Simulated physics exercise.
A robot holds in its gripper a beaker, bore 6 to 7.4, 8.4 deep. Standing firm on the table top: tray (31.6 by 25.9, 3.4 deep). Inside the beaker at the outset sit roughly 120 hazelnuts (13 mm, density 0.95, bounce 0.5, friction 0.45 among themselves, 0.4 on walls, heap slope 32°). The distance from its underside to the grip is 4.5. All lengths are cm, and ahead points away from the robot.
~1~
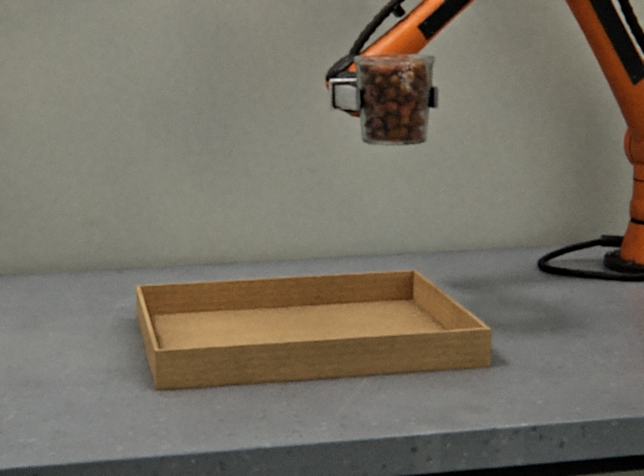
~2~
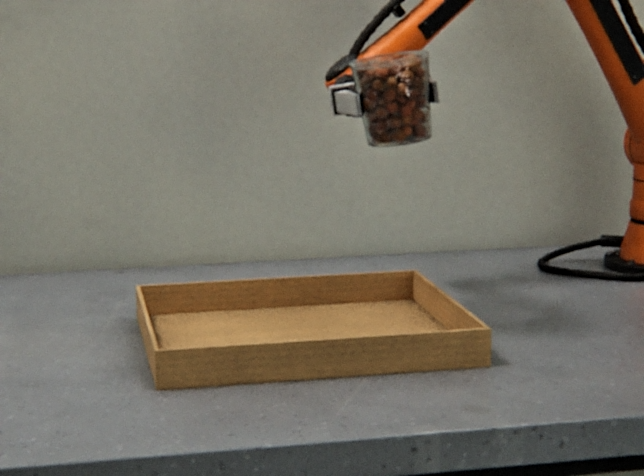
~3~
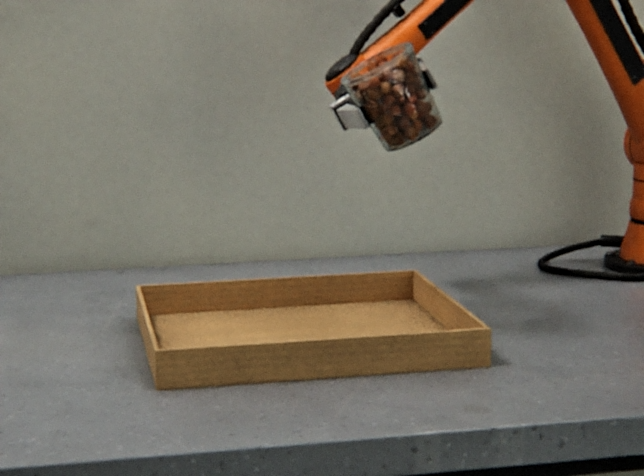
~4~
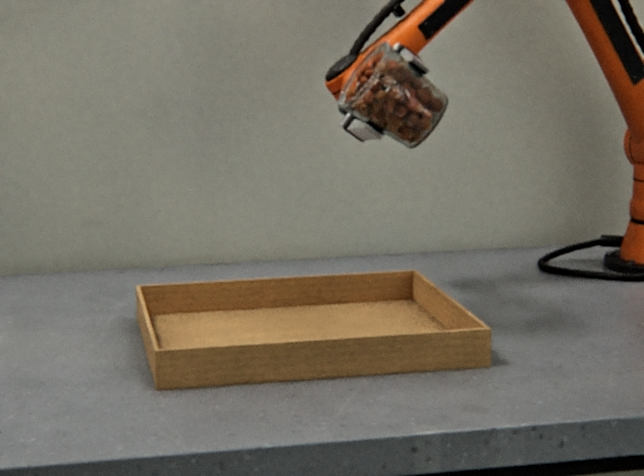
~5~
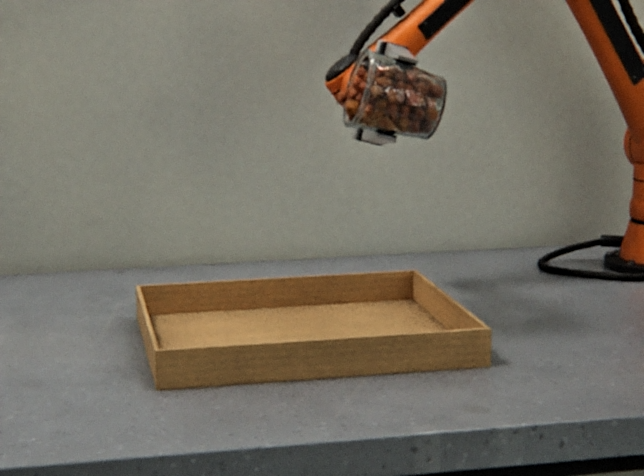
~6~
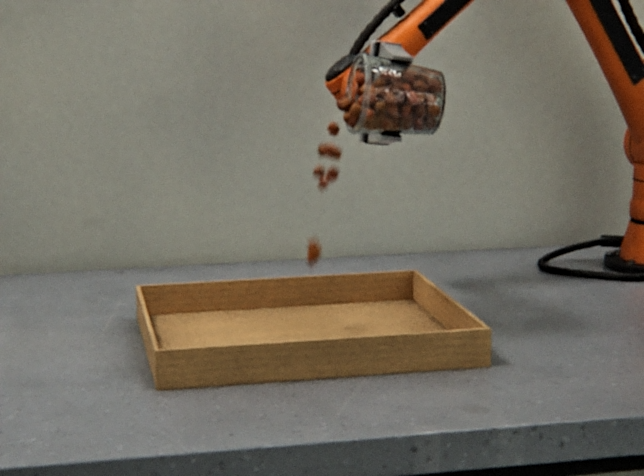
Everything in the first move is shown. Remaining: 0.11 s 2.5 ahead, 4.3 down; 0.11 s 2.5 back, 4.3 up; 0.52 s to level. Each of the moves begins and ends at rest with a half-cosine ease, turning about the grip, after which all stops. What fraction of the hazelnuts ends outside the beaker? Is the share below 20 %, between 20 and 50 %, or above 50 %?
It is between 20 and 50 %.
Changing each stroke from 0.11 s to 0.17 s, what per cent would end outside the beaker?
Roughly 35 in a hundred.
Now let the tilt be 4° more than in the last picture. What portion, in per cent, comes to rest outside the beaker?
Estimate: Close to 45 in a hundred.
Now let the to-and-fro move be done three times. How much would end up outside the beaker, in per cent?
60 %.
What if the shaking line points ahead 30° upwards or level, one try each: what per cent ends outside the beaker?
I'd say close to 100 percent for the first and close to 85 percent for the second.
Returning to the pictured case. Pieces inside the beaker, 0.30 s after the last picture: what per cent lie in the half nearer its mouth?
I'd say close to 45 per cent.
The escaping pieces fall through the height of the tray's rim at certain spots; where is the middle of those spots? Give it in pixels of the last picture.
Look at roughly (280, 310) in the last picture.
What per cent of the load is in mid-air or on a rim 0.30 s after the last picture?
My guess is some 18 in a hundred.
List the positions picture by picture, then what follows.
The first picture shows the beaker middle at (394, 101), level; upper third of the load around (394, 74), from x 365 to 425, top at y 60; 125 in the beaker.
The second picture shows the beaker middle at (395, 101), tilted 8° forward; upper third of the load around (392, 74), from x 360 to 420, top at y 60.
The third picture shows the beaker middle at (396, 100), tilted 28° forward; upper third of the load around (392, 78), from x 355 to 430, top at y 55.
The fourth picture shows the beaker middle at (397, 99), tilted 54° forward; upper third of the load around (387, 79), from x 350 to 435, top at y 60.
The fifth picture shows the beaker middle at (397, 99), tilted 74° forward; upper third of the load around (392, 84), from x 340 to 435, top at y 70.
The sixth picture shows the beaker middle at (397, 98), tilted 82° forward; upper third of the load around (397, 87), from x 310 to 435, top at y 75; 115 in the beaker, 1 in the tray, 9 in flight or on a rim.
Then, 0.30 s on, tilted 78° forward, highest piece 27 above the table; 83 in the beaker, 19 in the tray, 23 in flight or on a rim.
Then, 0.59 s on, tilted 15° forward, highest piece 28 above the table; 81 in the beaker, 43 in the tray, 1 in flight or on a rim.
Then, 0.94 s on, level, highest piece 28 above the table; 81 in the beaker, 44 in the tray.
Then, 1.99 s on, level, highest piece 28 above the table; 81 in the beaker, 44 in the tray.
In the end, 81 in the beaker, 44 in the tray. That is 35 % outside the beaker.
